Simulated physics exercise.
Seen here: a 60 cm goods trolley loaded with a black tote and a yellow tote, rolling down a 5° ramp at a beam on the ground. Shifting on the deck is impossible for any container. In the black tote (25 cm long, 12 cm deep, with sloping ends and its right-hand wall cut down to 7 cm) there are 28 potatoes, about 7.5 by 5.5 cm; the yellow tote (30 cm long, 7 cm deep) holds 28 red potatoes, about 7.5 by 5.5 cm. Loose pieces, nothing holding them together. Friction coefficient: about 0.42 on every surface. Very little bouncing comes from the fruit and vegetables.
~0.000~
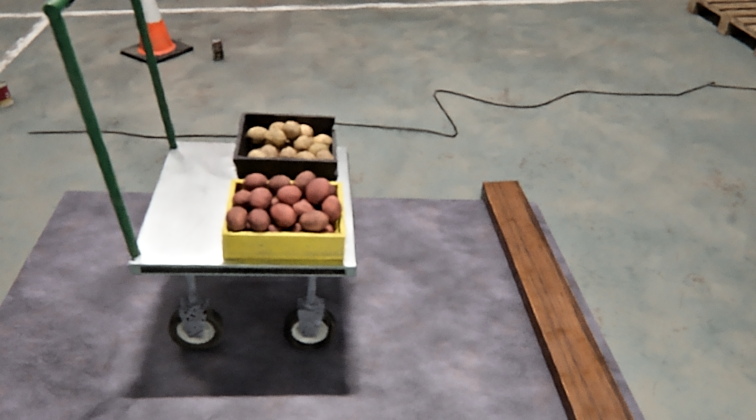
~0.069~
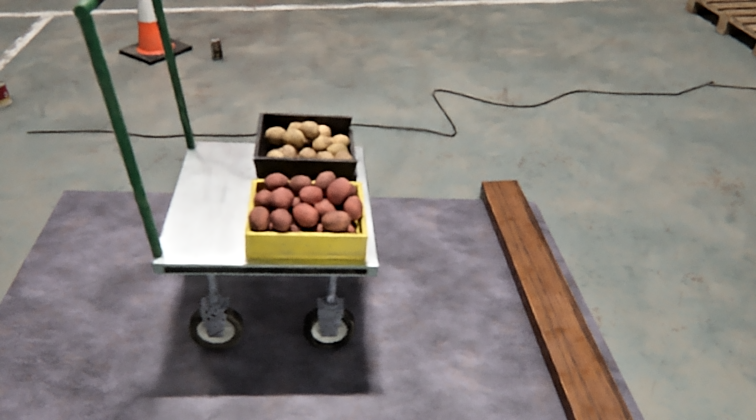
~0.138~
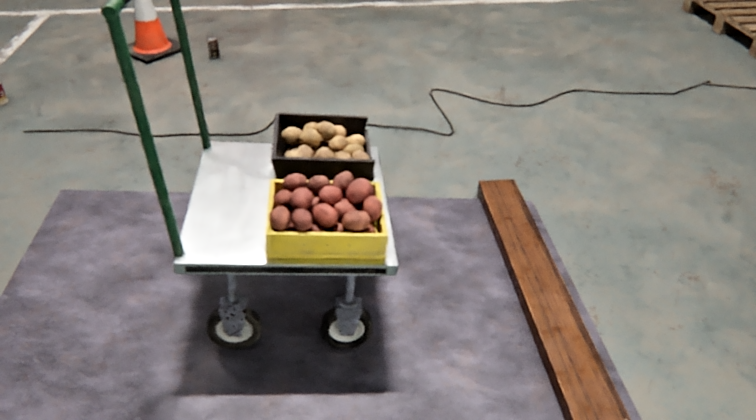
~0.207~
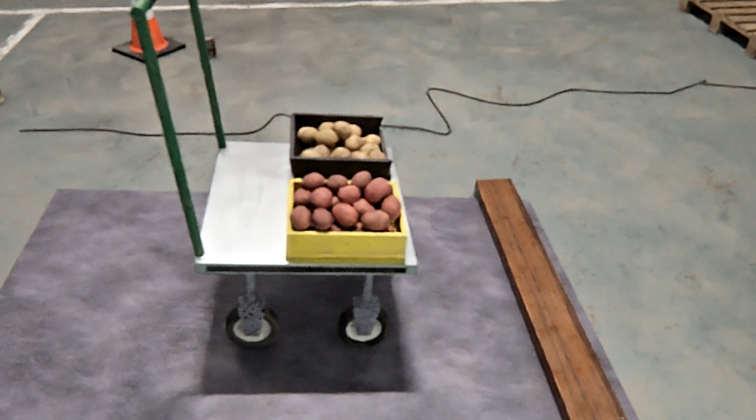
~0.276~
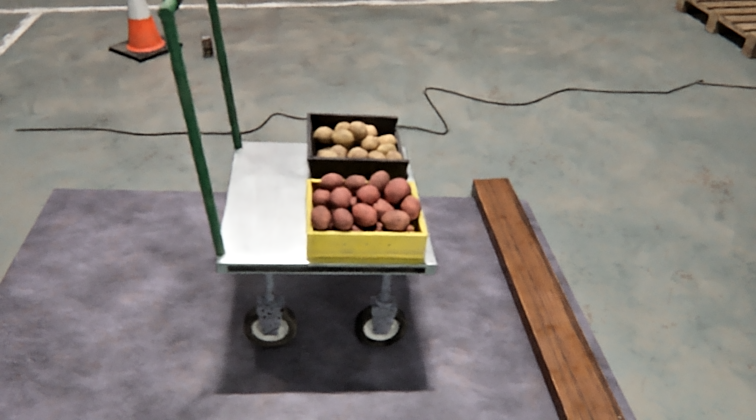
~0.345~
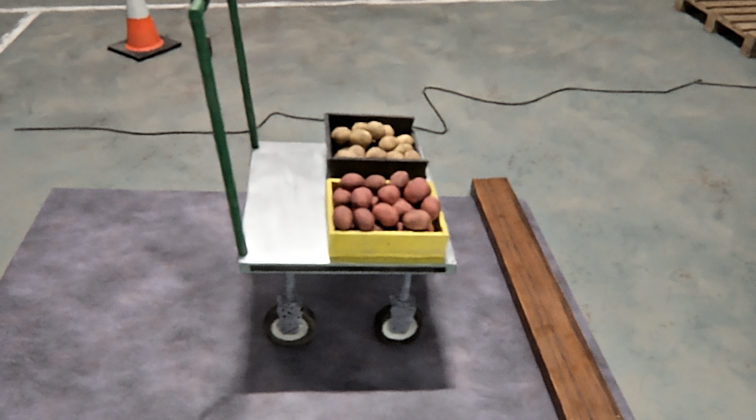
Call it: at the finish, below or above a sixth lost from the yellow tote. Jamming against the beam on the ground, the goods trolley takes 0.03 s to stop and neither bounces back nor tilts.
Below a sixth.
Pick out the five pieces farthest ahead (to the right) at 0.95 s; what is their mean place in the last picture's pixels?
The leading five average out near (551, 196).
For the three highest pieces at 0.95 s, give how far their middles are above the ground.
I'd say near 56 cm.
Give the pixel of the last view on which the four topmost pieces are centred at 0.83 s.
Looks like somewhere near (514, 177).
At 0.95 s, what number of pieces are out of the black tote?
About: Black tote 0.
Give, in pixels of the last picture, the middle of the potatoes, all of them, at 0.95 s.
Their middle is around (482, 158).
After 0.73 s, impact.
After 0.83 s, 0 of 28 out of the black tote and 0 of 28 out of the yellow tote.
After 0.95 s, 0 of 28 out of the black tote and 1 of 28 out of the yellow tote.
After 1.18 s, 1 of 28 out of the black tote and 2 of 28 out of the yellow tote.
Outcome (at 1.68 s), 1 of 28 out of the black tote and 2 of 28 out of the yellow tote. Asked share, 2 of 28, 7 per cent.
